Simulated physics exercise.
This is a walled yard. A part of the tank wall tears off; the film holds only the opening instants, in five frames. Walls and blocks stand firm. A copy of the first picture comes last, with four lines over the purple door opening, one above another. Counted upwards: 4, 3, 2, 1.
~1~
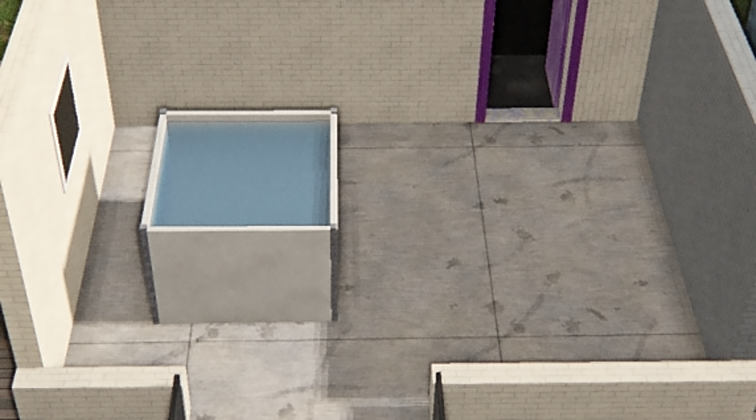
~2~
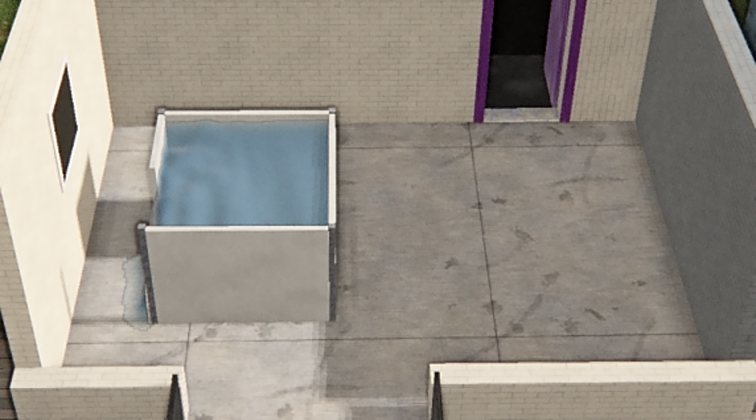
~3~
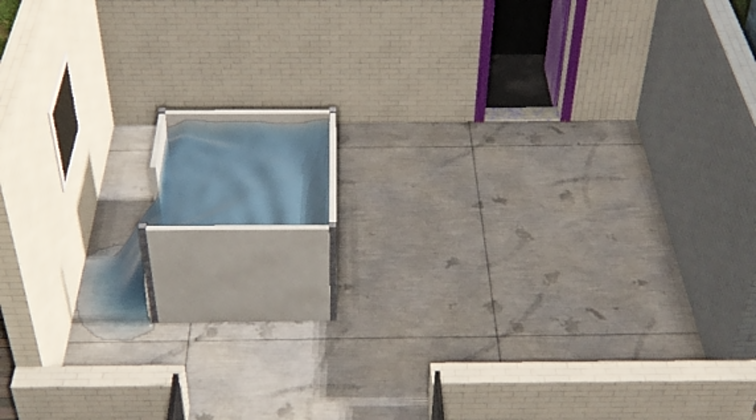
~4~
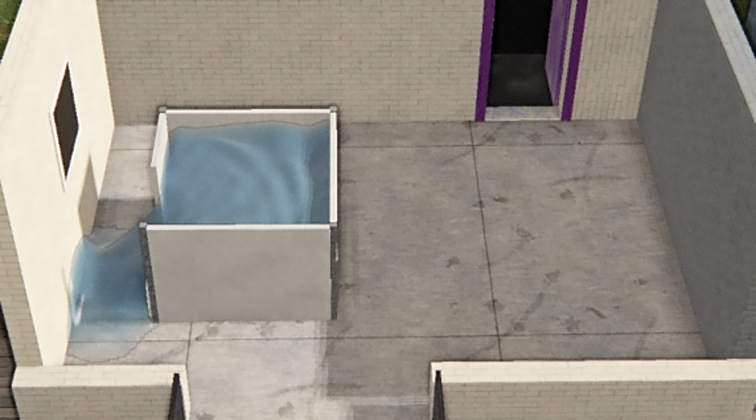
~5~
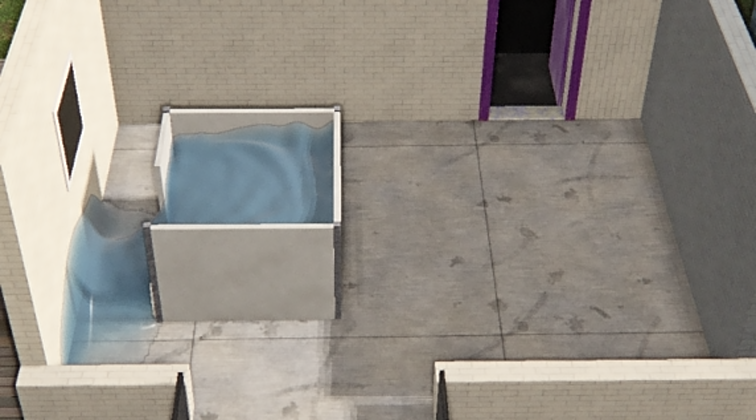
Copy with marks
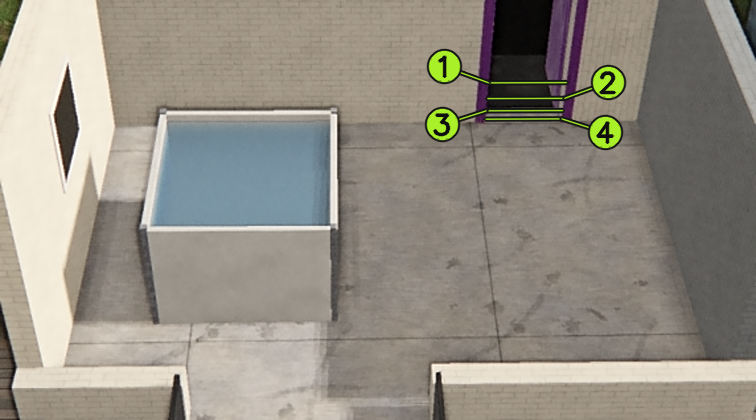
A square, white-rimmed tank of still blue water stands at the left of a walled yard seen from above, its grey floor cracked and stained. A purple-framed doorway opens in the pale brick back wall, with a small dark window at left and a gap in the low front wall. The tank's left side opens and water pours out, spreading along the left wall as the level inside drops and ripples, the view shifting very slightly.
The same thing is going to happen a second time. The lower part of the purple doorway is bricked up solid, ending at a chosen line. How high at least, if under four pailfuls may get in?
The answer is line 3.
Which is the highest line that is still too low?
That would be 4.
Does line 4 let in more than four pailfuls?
Yes.
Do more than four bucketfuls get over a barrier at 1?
No, not at all.
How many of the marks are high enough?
Three of them.
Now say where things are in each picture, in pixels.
The first picture shows water in the tank at rest, its middle at (244, 174); foot of the purple doorway at (523, 122); open gate at (309, 361).
In the second picture, 1 % of the ground under water, visible out to (134, 284).
In the third picture, 4 % of the ground under water, visible out to (84, 271).
In the fourth picture, 5 % of the ground under water, visible out to (92, 234).
In the fifth picture, 8 % of the ground under water, visible out to (98, 196).
In lime, 1 at (527, 82); 2 at (526, 98); 3 at (524, 110); 4 at (523, 119); from the bottom up 4, 3, 2, 1.
If 1 is chosen, nothing gets over.
If 2 is chosen, nothing gets over.
If 3 is chosen, a splash gets over, under a bucket.
If 4 is chosen, some 15 bucketfuls get in.
